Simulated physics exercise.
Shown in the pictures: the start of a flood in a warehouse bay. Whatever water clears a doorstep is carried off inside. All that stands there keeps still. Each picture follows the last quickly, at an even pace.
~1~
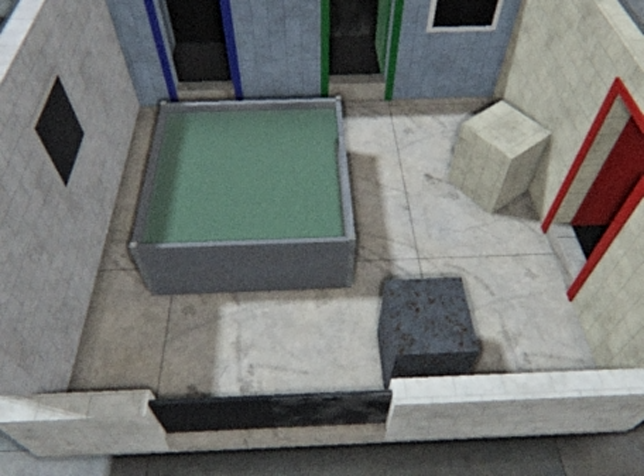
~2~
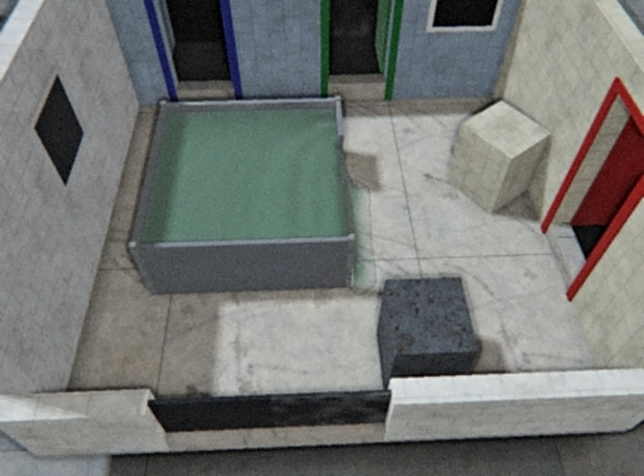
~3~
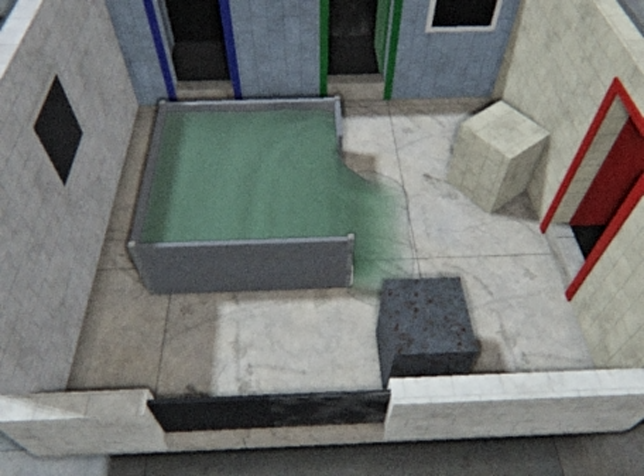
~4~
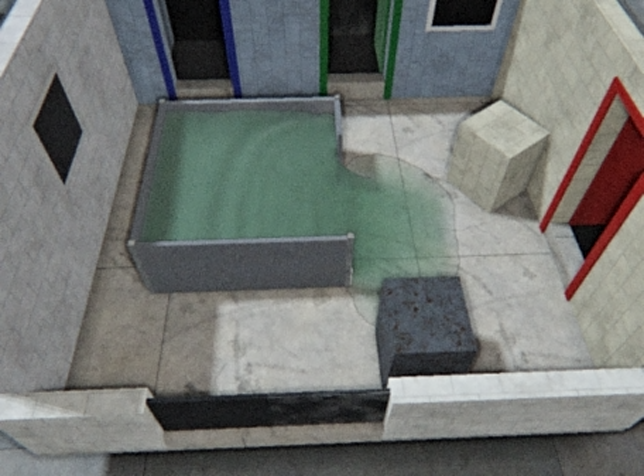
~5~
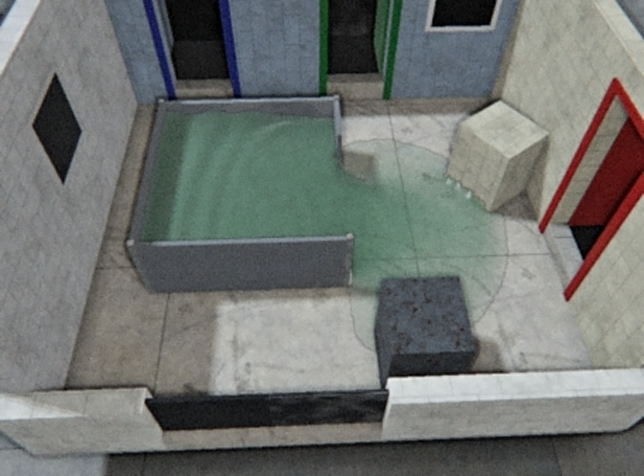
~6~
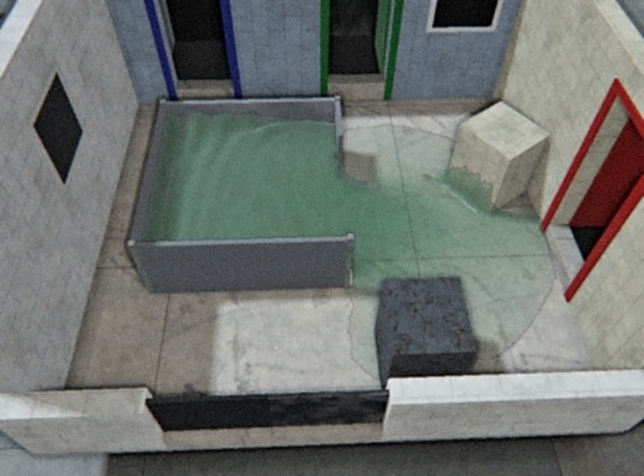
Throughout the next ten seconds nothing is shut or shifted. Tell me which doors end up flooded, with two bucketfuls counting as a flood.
The green door is going to be at or under the line. The red door is going to be over the line. The blue door is going to be at or under the line.
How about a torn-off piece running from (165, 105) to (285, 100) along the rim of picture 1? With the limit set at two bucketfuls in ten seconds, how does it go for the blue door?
Then: Blue door goes over.
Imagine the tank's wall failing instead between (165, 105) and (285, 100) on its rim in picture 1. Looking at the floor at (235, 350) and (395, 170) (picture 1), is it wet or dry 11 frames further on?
Point one not reached; point two reached.
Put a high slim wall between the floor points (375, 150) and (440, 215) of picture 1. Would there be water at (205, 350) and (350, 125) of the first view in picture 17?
Result by location - first parched, second soaked.
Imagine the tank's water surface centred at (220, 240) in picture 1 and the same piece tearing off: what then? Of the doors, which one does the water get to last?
The door marked blue.
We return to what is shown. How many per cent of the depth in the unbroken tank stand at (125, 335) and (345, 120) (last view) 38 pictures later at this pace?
Roughly 12 in a hundred, then 25 in a hundred.
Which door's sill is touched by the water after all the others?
That's the door marked blue.
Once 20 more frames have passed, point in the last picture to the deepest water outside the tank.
Estimated pixel: (515, 402).
A moment on, water covers 40 % of the floor; the green door wet at the sill, nothing in, the red door far over two buckets in, the blue door not reached.
Next, water covers 45 % of the floor; the green door wet at the sill, nothing in, the red door far over two buckets in, the blue door not reached.
Then, water covers 75 % of the floor; the green door wet at the sill, nothing in, the red door far over two buckets in, the blue door not reached.
Later, water covers 95 % of the floor; the green door wet at the sill, nothing in, the red door far over two buckets in, the blue door wet at the sill, nothing in.
In the end, water covers 95 % of the floor; the green door wet at the sill, nothing in, the red door far over two buckets in, the blue door wet at the sill, nothing in.
